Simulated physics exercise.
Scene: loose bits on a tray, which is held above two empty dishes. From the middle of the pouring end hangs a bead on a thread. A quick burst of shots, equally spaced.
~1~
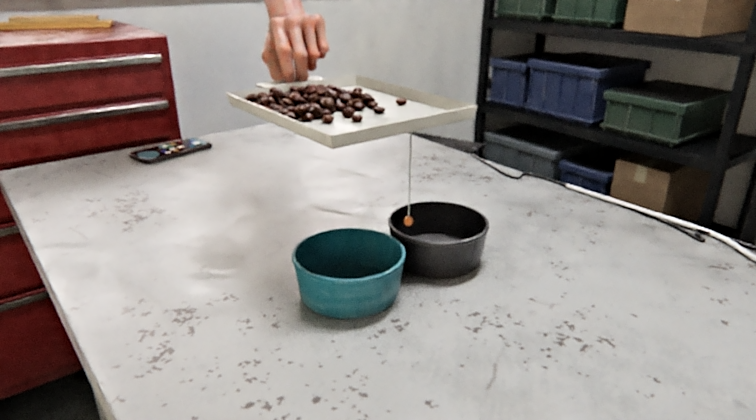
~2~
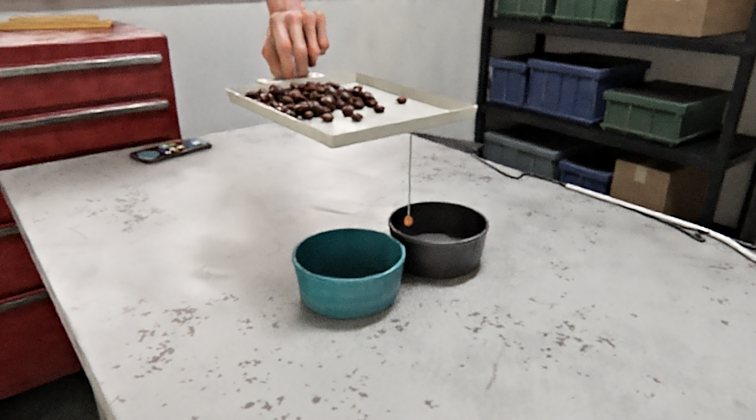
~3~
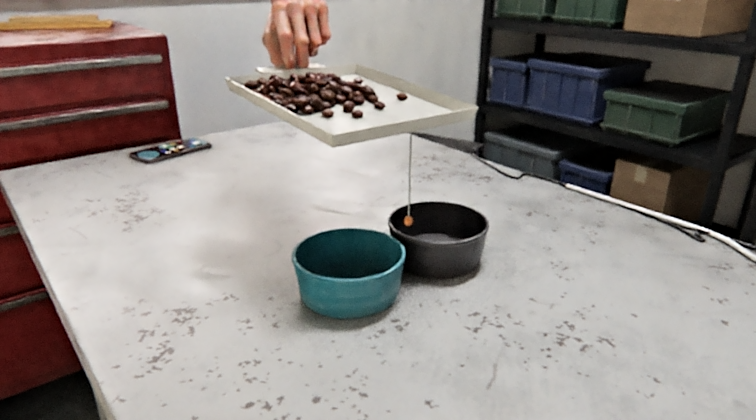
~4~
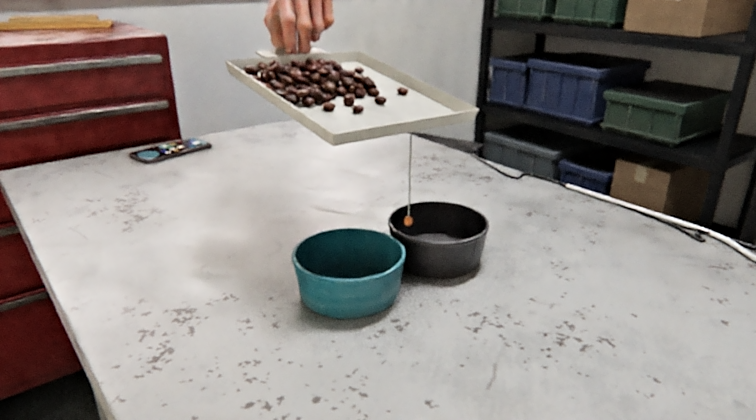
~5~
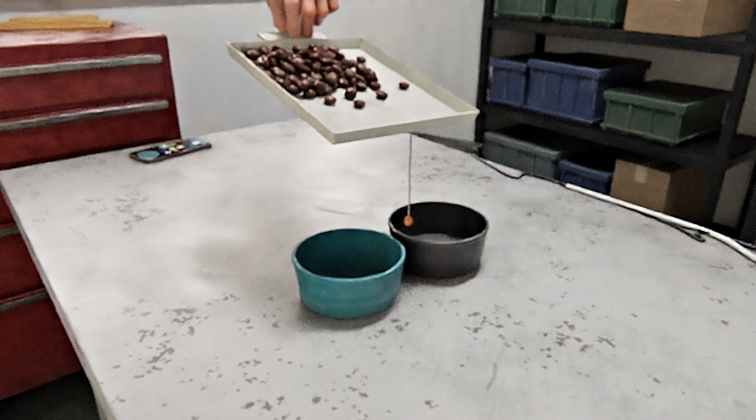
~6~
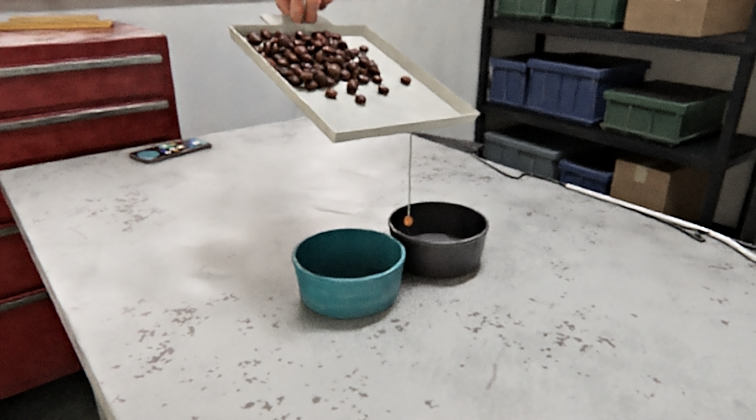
The video shows a hand holding a pale tray of small dark brown pieces above a teal dish and a dark grey dish, then raising the tray's far end so it slopes increasingly toward the front, while a bead hangs below.
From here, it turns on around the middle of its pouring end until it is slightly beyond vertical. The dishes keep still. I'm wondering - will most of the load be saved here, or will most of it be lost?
Most of it is lost.
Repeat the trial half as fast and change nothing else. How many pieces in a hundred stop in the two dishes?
That works out at some 40 per cent.
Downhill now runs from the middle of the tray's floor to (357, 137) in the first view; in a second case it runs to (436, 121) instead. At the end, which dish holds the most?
Record: Try 1, the dish at the left; try 2, the dish at the right.
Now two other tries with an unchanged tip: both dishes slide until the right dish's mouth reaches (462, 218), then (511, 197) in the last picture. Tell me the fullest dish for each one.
Right side first, Left side second.
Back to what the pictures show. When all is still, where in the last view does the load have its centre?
Close to (502, 294), more or less.
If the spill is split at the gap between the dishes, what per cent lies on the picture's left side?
Estimate: About 0 percent.
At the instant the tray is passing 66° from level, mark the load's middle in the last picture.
(439, 122).
Soon after the last picture, tray tipped steeply; about two thirds on the tray; about a third in the air.
A little later, tray tipped past a quarter turn; a small part on the tray; a small part in the right dish; about two thirds outside both; a small part in the air.
Later still, tray tipped past a quarter turn; about a quarter in the right dish; most outside both.
At rest, tray tipped past a quarter turn; none in the left dish; about a quarter in the right dish; most outside both.
